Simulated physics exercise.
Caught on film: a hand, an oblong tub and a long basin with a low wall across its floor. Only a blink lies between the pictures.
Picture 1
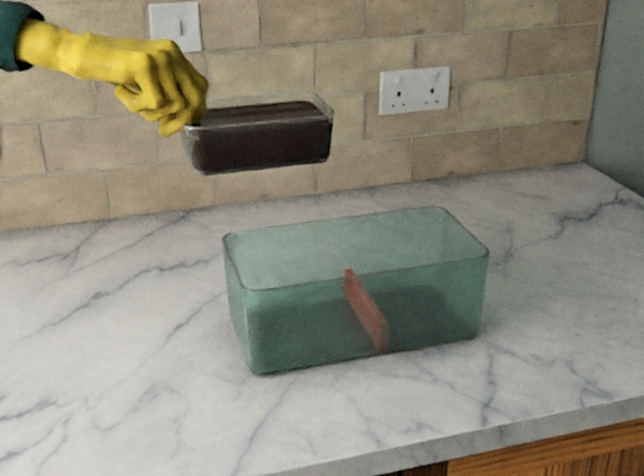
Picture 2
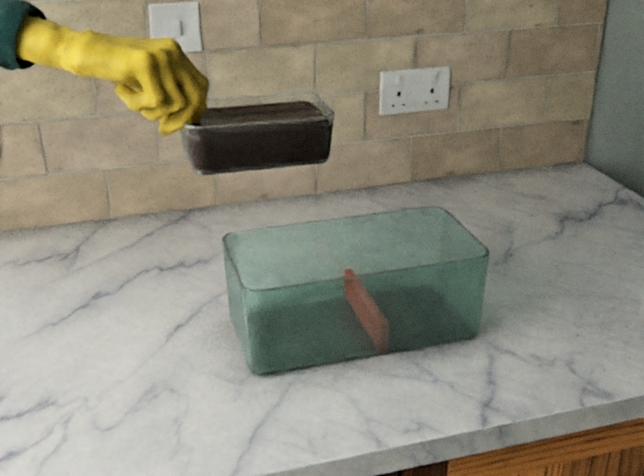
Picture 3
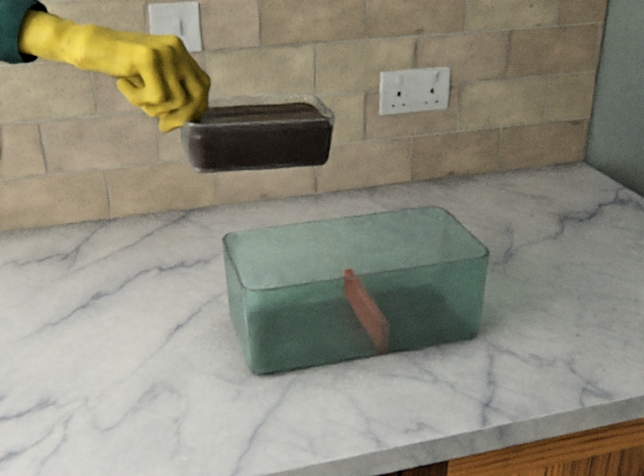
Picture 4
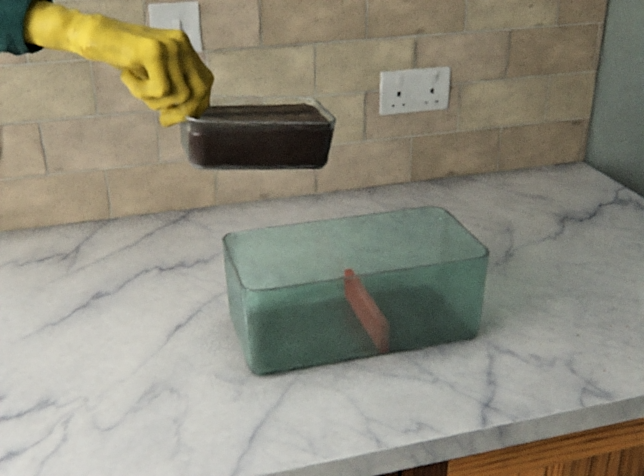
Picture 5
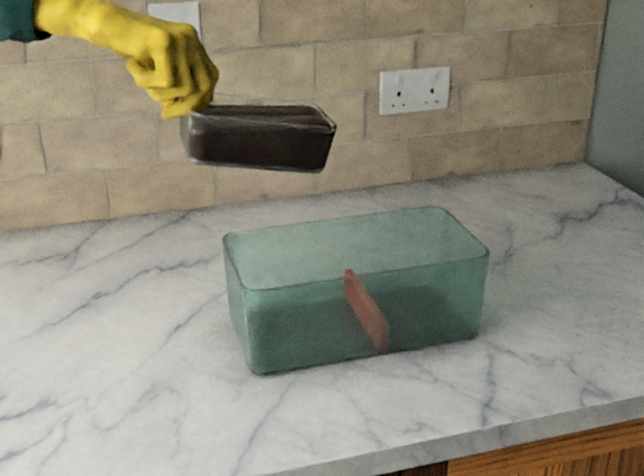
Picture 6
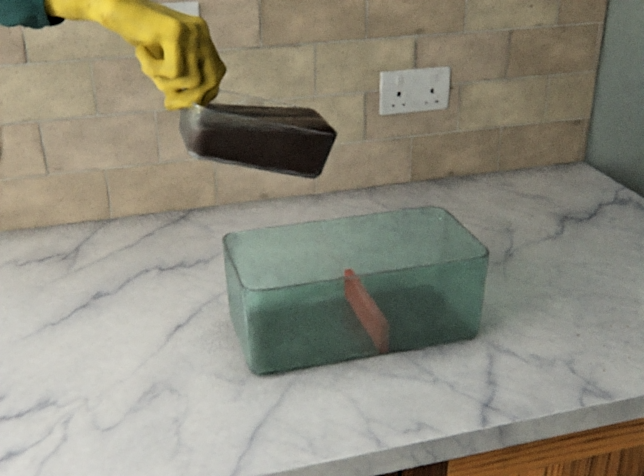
A yellow-gloved hand holds a small clear tub of dark coffee almost level above a long greenish basin with a low reddish wall across its floor. The hand then tilts the tub gradually, its right end dipping while the coffee shifts up to the right rim.
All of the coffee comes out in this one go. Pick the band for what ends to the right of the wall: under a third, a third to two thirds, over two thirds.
It comes to from a third to two thirds.
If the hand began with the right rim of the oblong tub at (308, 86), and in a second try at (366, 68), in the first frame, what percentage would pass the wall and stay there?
Roughly 50 per cent, and 70 per cent.
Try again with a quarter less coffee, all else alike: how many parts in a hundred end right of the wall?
It comes to 50 per cent or so.
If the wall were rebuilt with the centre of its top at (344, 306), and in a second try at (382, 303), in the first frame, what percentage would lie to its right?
In turn 70 and 40 in a hundred.
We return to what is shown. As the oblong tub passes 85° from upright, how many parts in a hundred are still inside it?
It comes to 15 per cent or so.
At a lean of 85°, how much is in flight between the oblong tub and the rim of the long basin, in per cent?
Near 60 %.
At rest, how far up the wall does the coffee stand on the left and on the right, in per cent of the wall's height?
Some 20 per cent left and 50 right.
A moment on, the oblong tub is tipped on its side and 16 per cent is still to pour, 2 is left of the wall and 23 right of it.
Next, the oblong tub is tipped right over and 0 per cent is still to pour, 29 is left of the wall and 63 right of it.
Then the oblong tub is tipped right over and 0 per cent is still to pour, 36 is left of the wall and 59 right of it.
Later the oblong tub is tipped right over and 0 per cent is still to pour, 36 is left of the wall and 59 right of it.
At rest 36 per cent lies left of the wall, 59 right of it and 5 outside.
